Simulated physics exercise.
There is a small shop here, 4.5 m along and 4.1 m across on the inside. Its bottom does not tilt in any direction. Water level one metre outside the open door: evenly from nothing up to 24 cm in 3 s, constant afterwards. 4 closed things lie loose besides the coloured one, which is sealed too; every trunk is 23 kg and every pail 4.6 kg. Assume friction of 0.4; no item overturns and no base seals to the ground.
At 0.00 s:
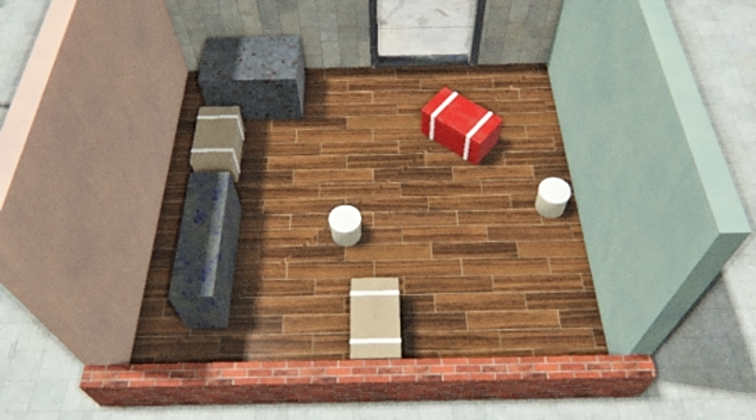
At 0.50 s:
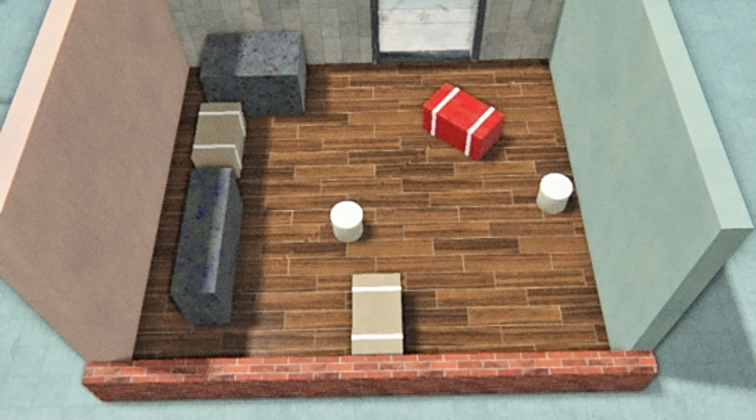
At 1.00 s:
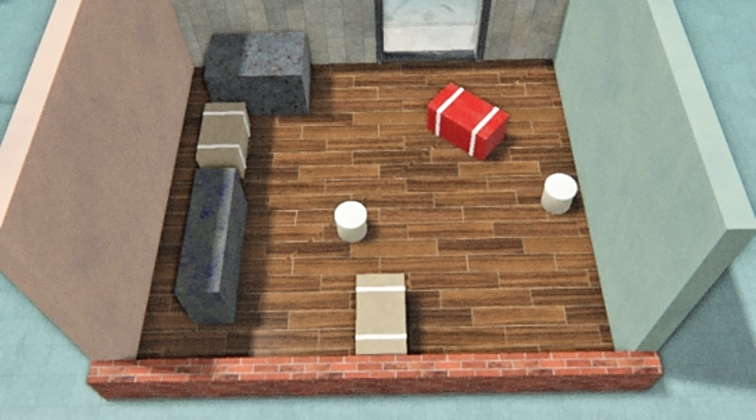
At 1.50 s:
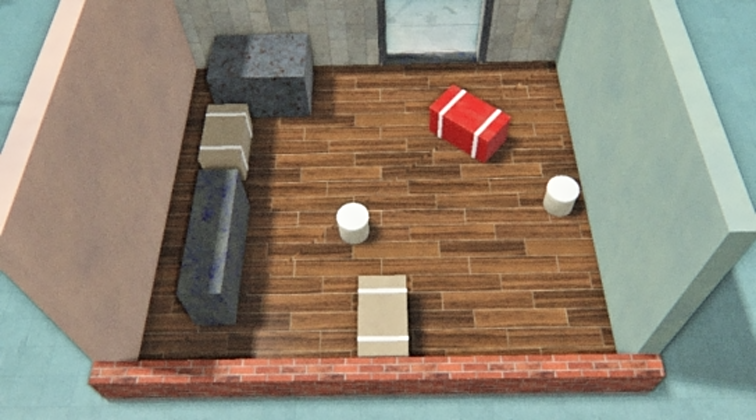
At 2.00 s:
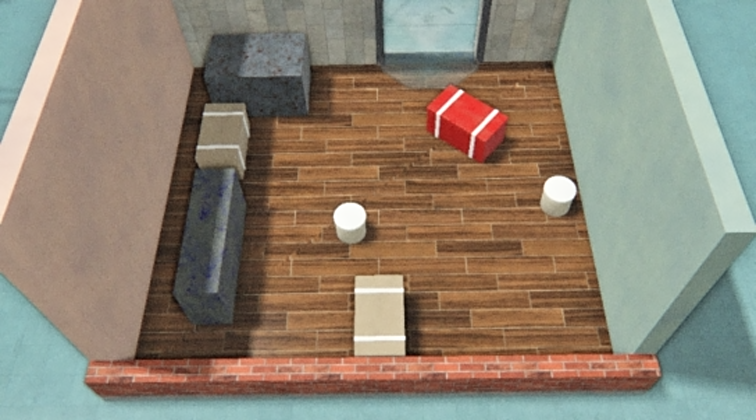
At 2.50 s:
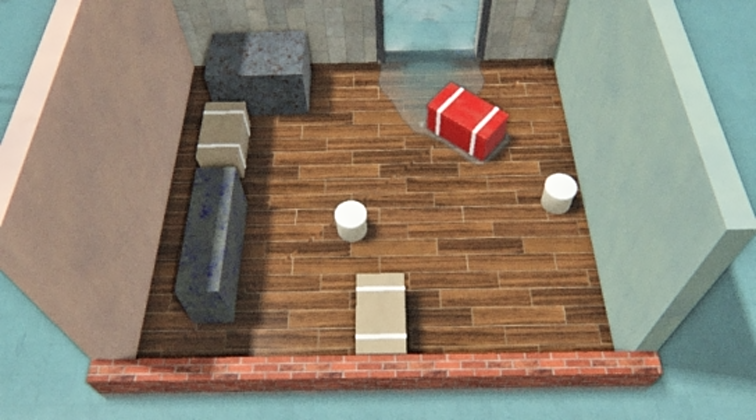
Water crept through the doorway at the back of a small shop and spread across the wooden floor to the red trunk, while the trunk, two pale trunks and two white pails stayed put.
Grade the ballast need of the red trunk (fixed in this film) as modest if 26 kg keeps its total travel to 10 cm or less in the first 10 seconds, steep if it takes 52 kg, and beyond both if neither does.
Beyond both.
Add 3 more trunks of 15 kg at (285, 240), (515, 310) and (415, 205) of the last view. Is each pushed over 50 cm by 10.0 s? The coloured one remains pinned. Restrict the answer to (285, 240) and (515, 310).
First one: Beyond the limit; second one: Inside the limit.
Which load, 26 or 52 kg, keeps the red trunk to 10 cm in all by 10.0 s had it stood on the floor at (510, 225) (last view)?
Well, must use the heavier.
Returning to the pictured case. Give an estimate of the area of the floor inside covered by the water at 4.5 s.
9.0 m2.
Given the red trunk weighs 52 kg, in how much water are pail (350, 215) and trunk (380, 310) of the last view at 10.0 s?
First about 9 cm, second about 10 cm.
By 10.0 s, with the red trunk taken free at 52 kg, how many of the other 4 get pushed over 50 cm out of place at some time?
Counting them up, I find 3.
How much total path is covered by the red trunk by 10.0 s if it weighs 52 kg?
Roughly 80 centimetres.
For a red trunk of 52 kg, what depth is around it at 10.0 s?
11 cm, roughly.
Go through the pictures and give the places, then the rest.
In the first frame, the red trunk at (462, 114) rests on the ground; 0.0 m2 under water; 0 of 5 have shifted.
In the second frame, the red trunk at (464, 110), on the bottom; water covers 0.0 m2; 0 of 5 have shifted.
In the third frame, the red trunk at (468, 110) rests on the ground; water covers 0.0 m2; 0 of 5 have shifted.
In the fourth frame, the red trunk at (470, 112), on the bottom; water covers 0.0 m2; 0 of 5 have shifted.
In the fifth frame, the red trunk at (468, 112), on the bottom; water covers 0.3 m2; 0 of 5 have shifted.
In the sixth frame, the red trunk at (468, 110), on the bottom; 1.0 m2 under water; 0 of 5 have shifted.
After 3.5 s the red trunk would be 22 cm from its start with 26 kg and 0 cm from its start with 52 kg; 7 cm of water round it then.
After 4.5 s the red trunk would be 103 cm from its start with 26 kg and 23 cm from its start with 52 kg; 6 cm of water round it then.
After 7.0 s the red trunk would be 234 cm from its start with 26 kg and 51 cm from its start with 52 kg; 7 cm of water round it then.
After 10.0 s the red trunk would be 242 cm from its start with 26 kg and 85 cm from its start with 52 kg; 11 cm of water round it then.
